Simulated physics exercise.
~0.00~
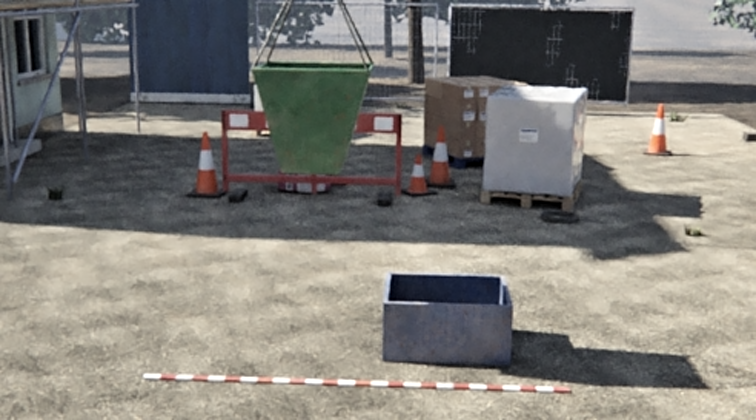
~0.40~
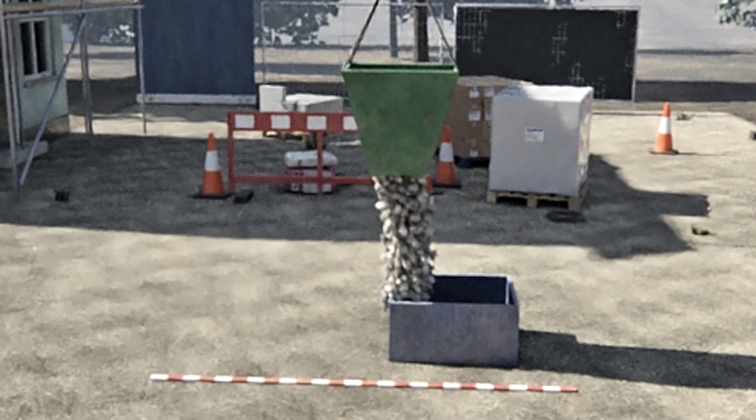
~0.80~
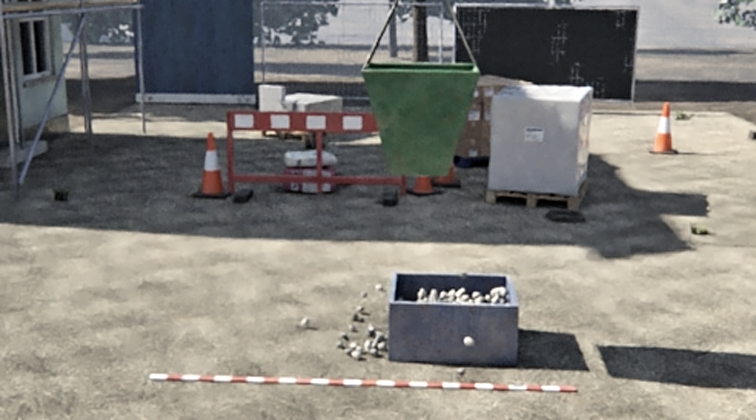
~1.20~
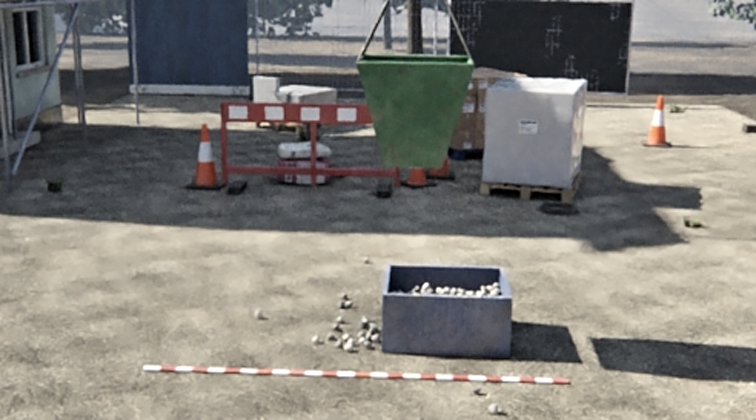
Green crane skip moving right and pouring pale stones into a blue-grey bin, nearly all landing inside, a few scattered left.
